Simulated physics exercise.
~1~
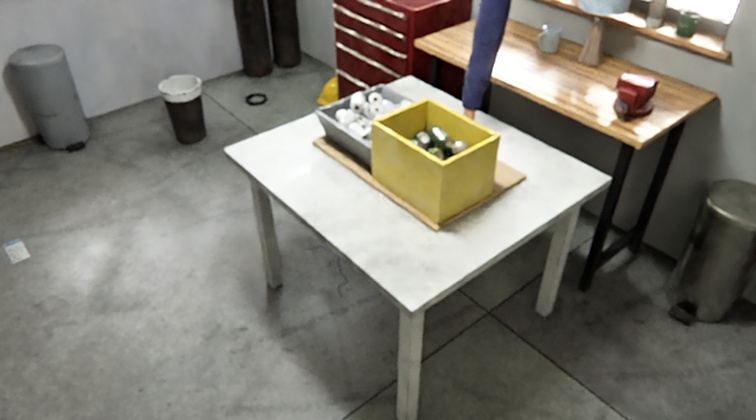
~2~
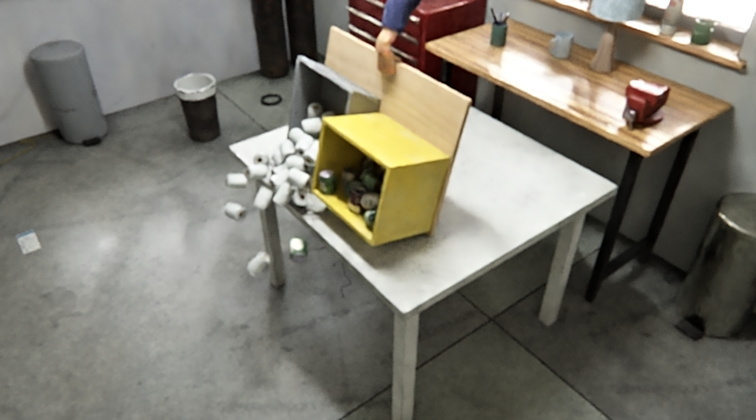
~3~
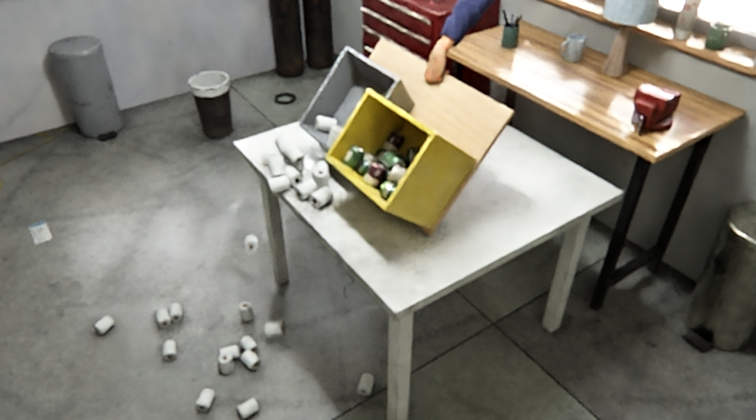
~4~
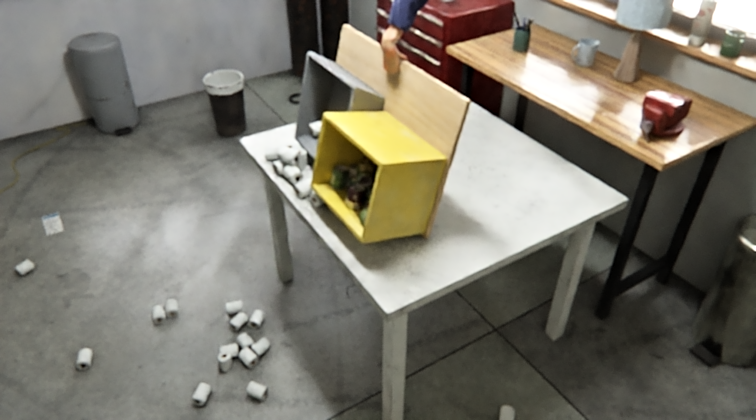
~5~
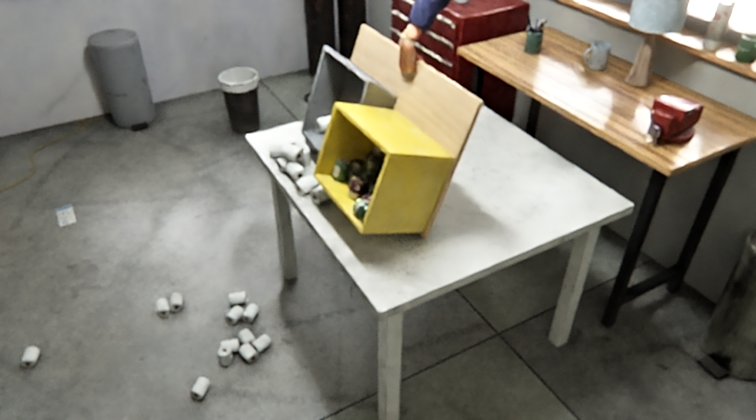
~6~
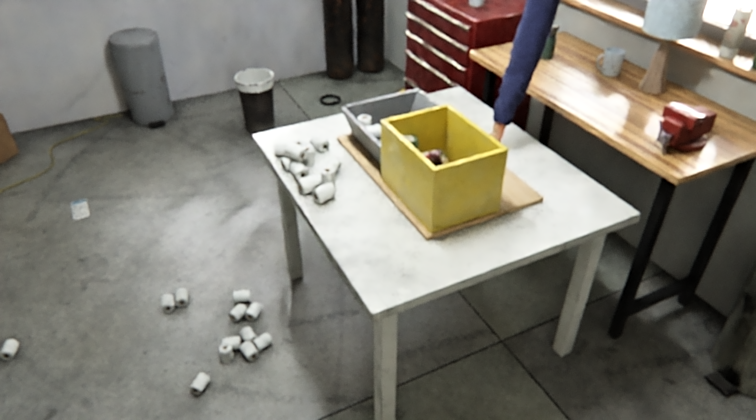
In a workshop, a hand tipped a board holding a yellow crate and a grey crate steeply left, eased it partway back, tipped it again and laid it flat, leaving most of the grey crate's white rolls scattered across the table and floor.
